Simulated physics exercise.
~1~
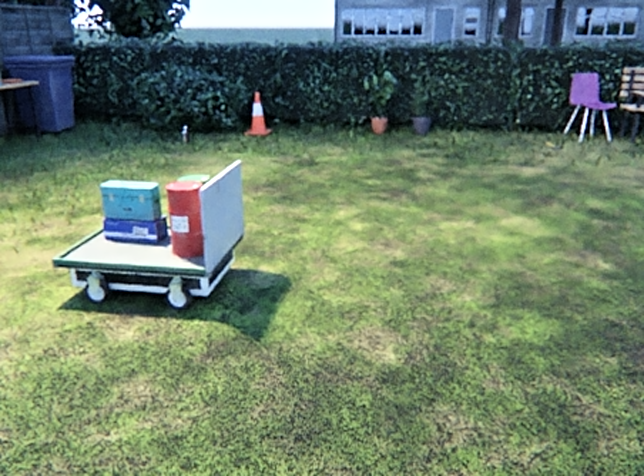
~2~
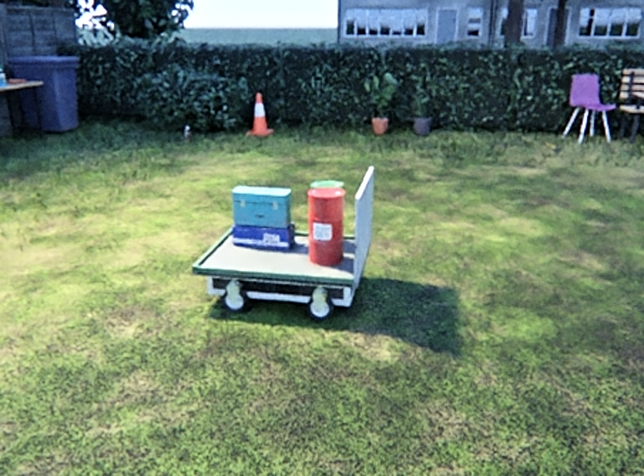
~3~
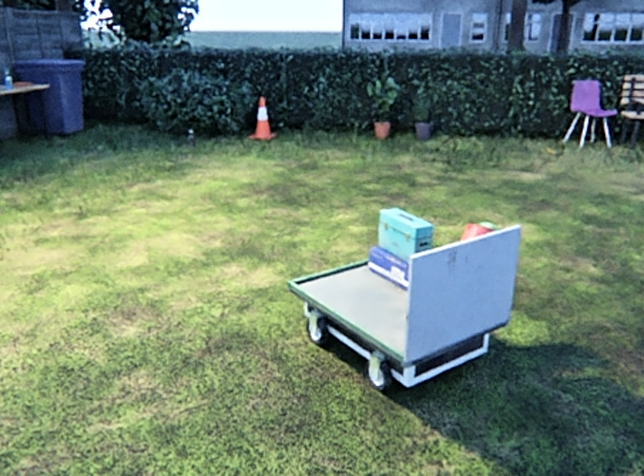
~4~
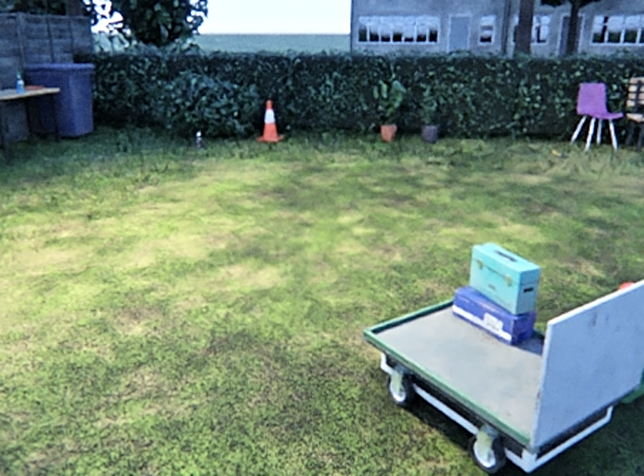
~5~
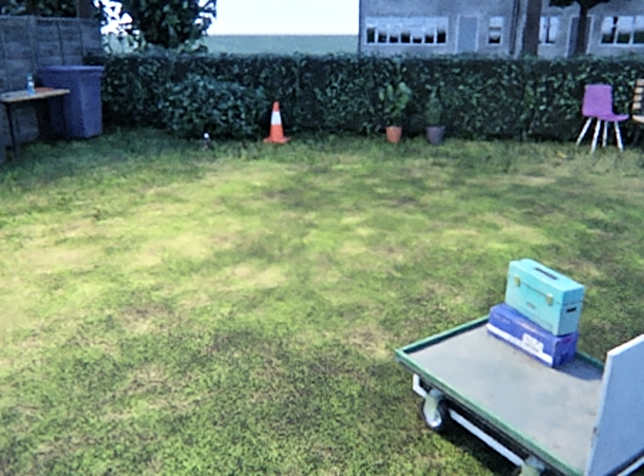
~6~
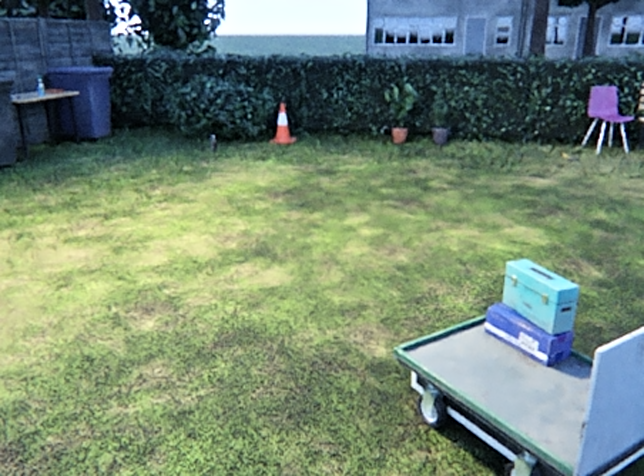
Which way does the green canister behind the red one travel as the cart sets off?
It moves to the right, carried along on the cart.
